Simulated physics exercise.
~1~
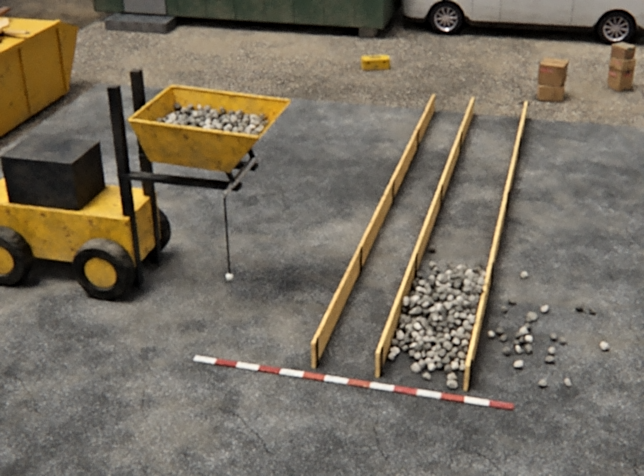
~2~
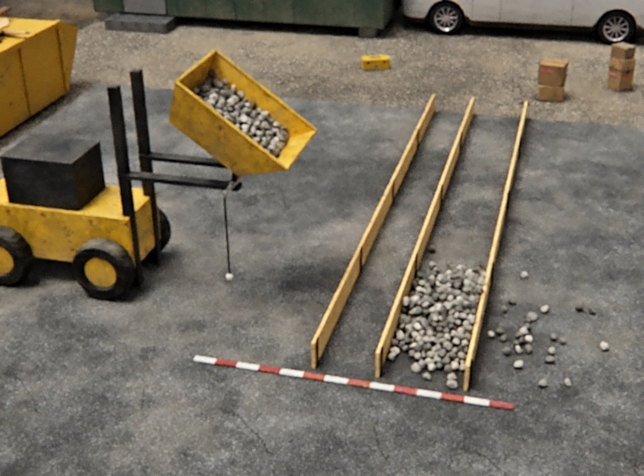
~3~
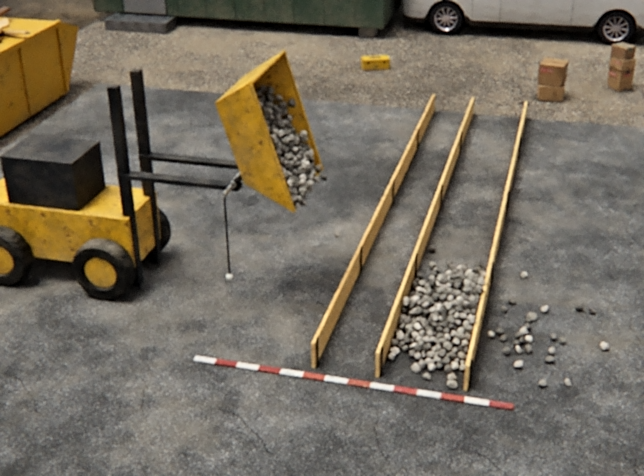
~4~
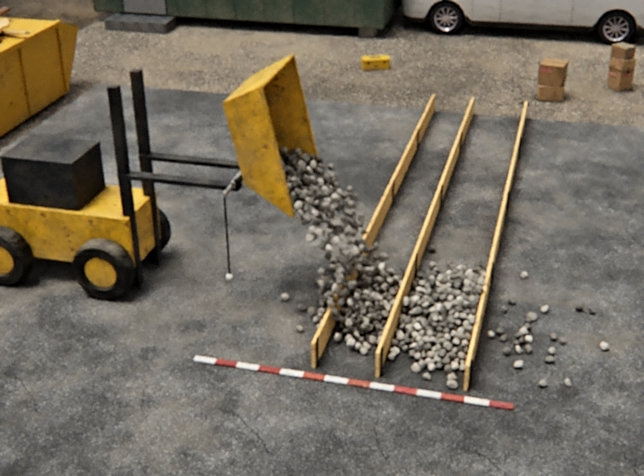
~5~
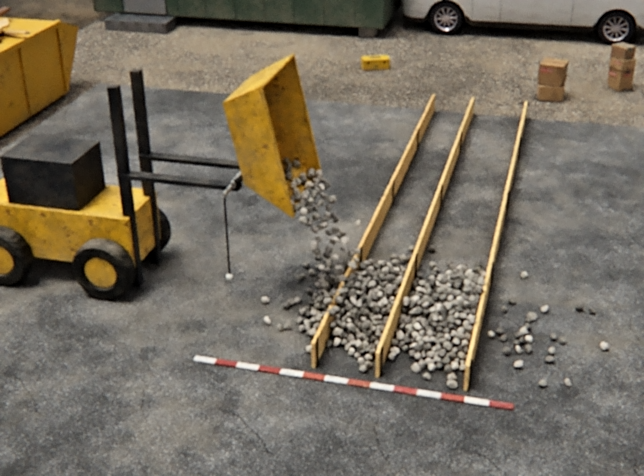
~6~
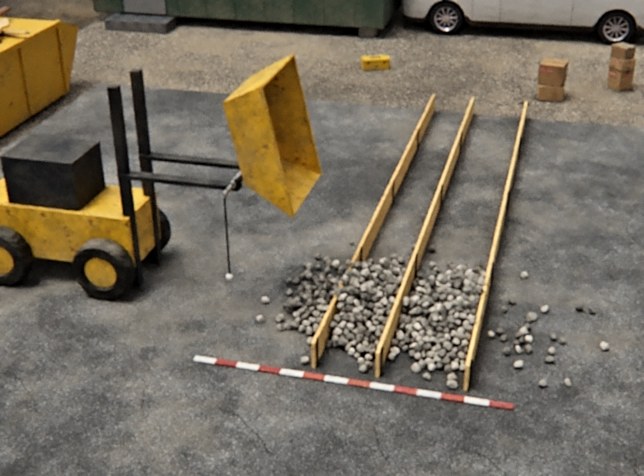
A yellow toy forklift on the left holds a yellow skip full of grey stones above a dark, rough floor, seen from above at an angle. Three long wooden planks stand to the right, with earlier stones between the right-hand pair and a few scattered beyond; a red-and-white staff lies in front, and a white van is parked behind. The skip tips steeply to the right, and its stones slide to the lip. They pour down around the left plank, filling the nearer bay and spilling short of it. The skip ends empty, still tilted above the widened heap.
